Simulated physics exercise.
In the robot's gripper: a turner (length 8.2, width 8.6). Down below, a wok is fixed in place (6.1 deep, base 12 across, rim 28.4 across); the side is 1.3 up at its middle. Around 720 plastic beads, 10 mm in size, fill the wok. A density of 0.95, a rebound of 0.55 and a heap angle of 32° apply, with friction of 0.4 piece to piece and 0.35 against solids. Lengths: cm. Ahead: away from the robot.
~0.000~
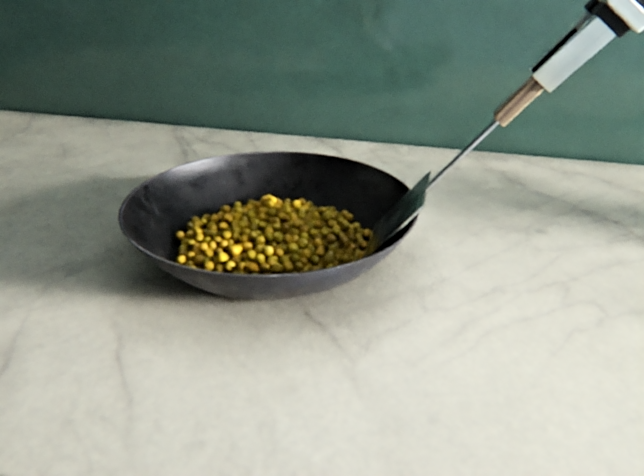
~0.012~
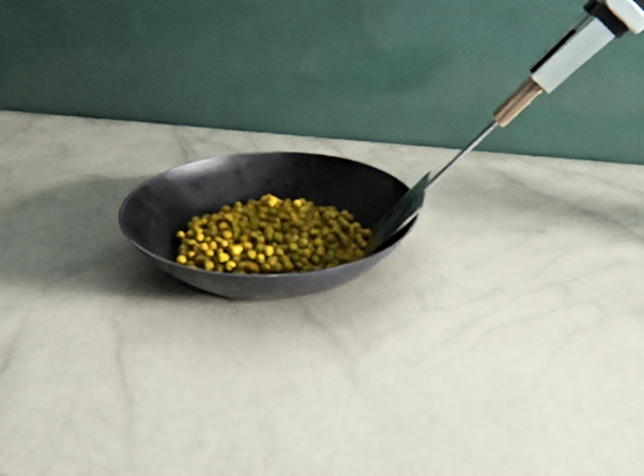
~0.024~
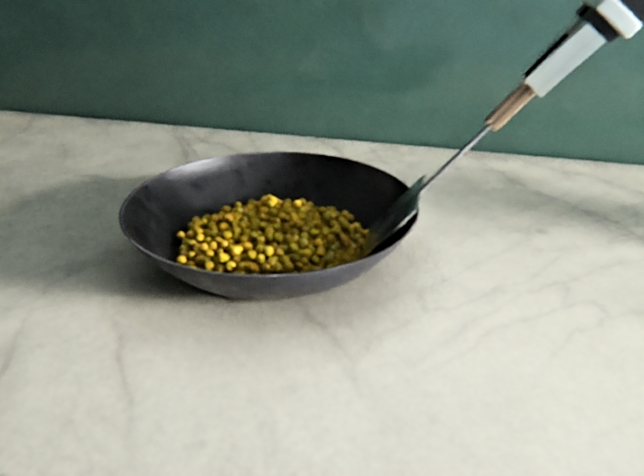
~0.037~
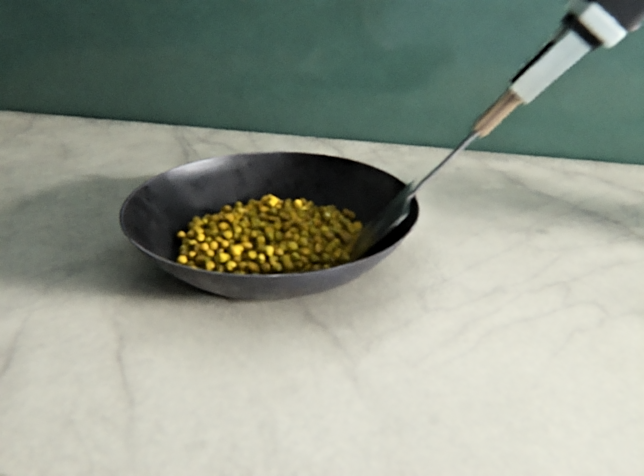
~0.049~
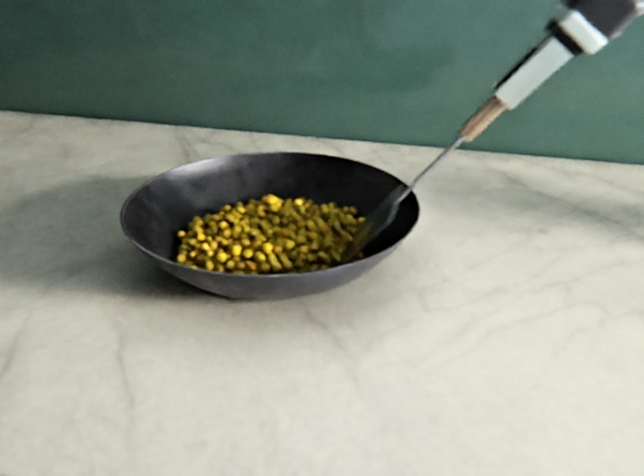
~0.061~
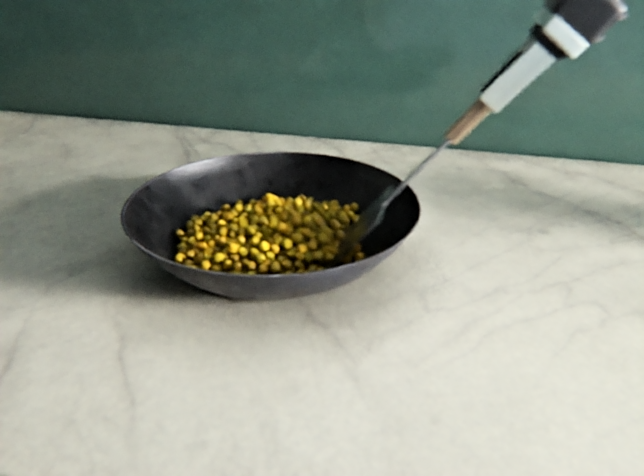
At first, a spatula held by a robot gripper rests against the right inner side of a dark wok holding a heap of yellow-green beads on a pale marbled surface. The gripper then moves the spatula a short way left and into the beads, shifting those nearest the blade slightly, while the wok stays still.
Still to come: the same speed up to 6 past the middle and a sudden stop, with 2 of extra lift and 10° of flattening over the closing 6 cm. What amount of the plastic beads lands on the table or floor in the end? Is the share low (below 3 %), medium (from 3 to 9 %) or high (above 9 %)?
The share is low, below 3 %.
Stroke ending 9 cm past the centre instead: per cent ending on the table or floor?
Estimate: Approx. 20 %.
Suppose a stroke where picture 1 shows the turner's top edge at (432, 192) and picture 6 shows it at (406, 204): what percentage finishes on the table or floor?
I'd put it at roughly 0 per cent.
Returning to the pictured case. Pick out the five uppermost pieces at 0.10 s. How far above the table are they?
5 cm.
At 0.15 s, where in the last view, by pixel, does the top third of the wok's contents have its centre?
Around (240, 222).
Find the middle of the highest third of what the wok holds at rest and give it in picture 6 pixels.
I'd say around pixel (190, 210).
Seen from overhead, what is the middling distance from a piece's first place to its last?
Some 4 cm.
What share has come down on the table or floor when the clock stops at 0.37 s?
Some 0 per cent of the load.
After 0.10 s, sloping 52°, highest piece 7 above the table; 716 in the wok.
After 0.15 s, sloping 49°, highest piece 7 above the table; 716 in the wok.
After 0.37 s, sloping 42°, highest piece 8 above the table; 711 in the wok, 1 on the table or floor, 4 on the blade or in flight.
After 1.42 s, sloping 42°, highest piece 6 above the table; 711 in the wok, 5 on the table or floor.
At rest, 711 in the wok, 5 on the table or floor. That is 1 % on the table or floor.
